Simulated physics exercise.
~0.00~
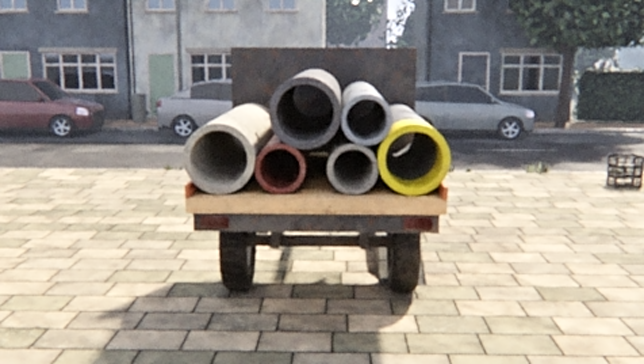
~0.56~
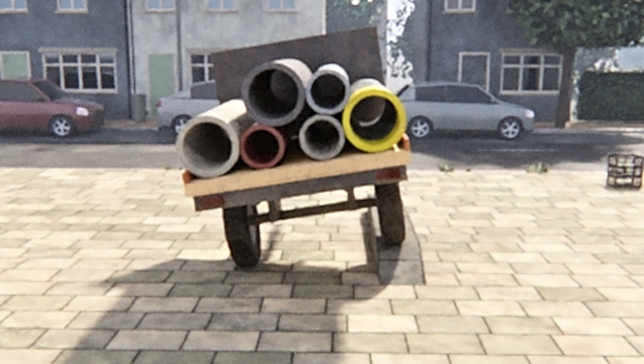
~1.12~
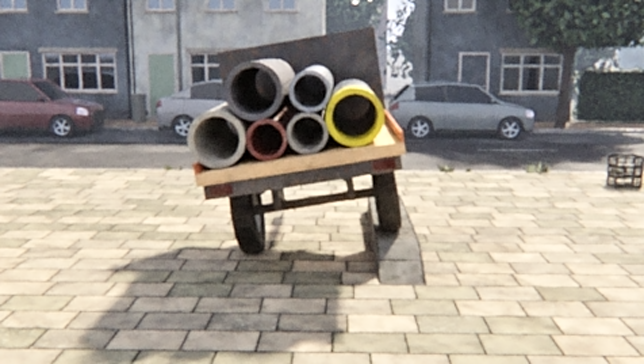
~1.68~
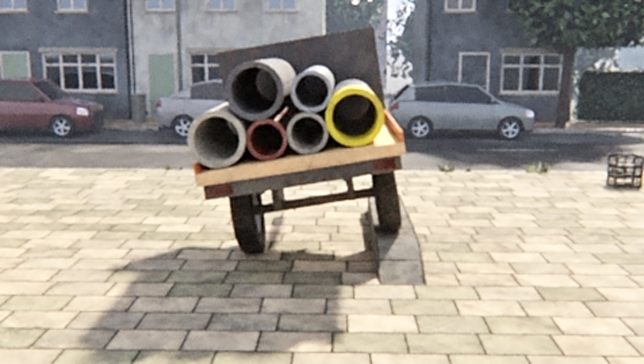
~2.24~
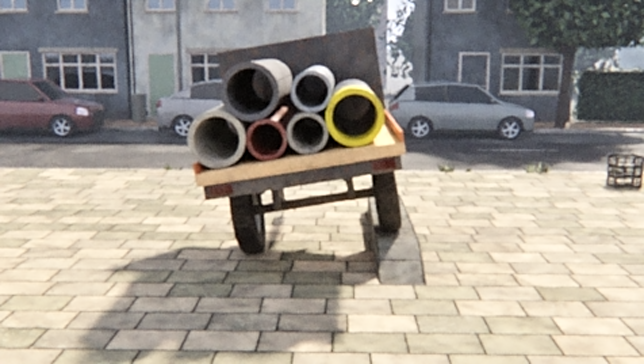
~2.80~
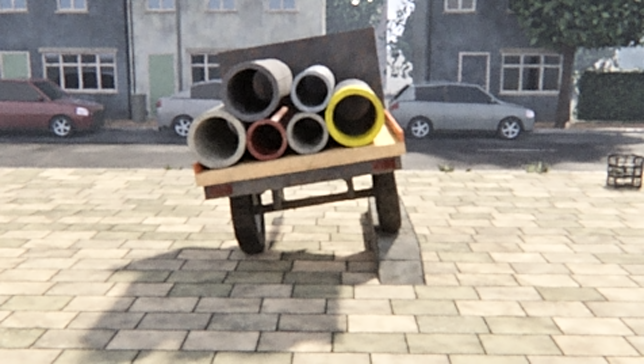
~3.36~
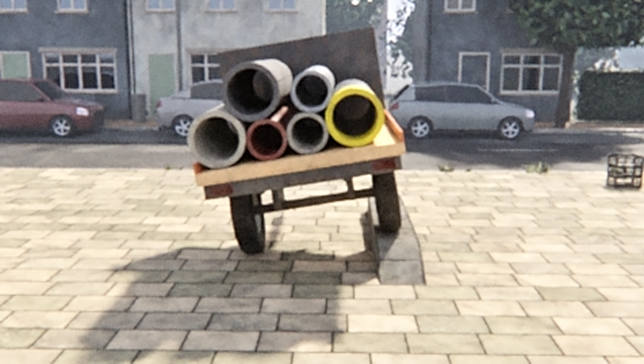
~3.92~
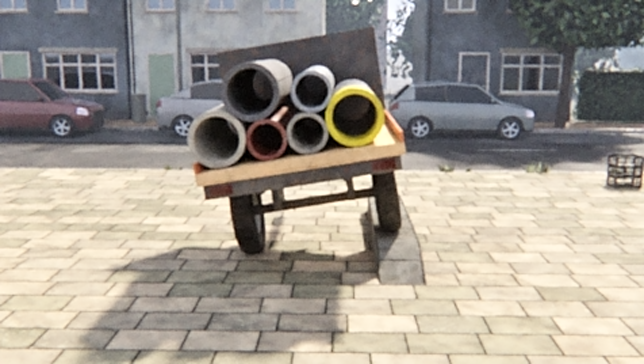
On a sunlit paved street, a still camera looks at the back of a flat trailer, with parked cars and terraced houses behind. Six pipes lie on its wooden deck with their open ends facing us, a yellow one at the right, a reddish one low among the grey ones, and two resting on top. The trailer creeps away and its right wheel climbs a low ramp, tipping the deck down to the left. The pipes shift slightly but stay stacked. The trailer stops, still tilted, with the yellow pipe at the right and every pipe aboard.
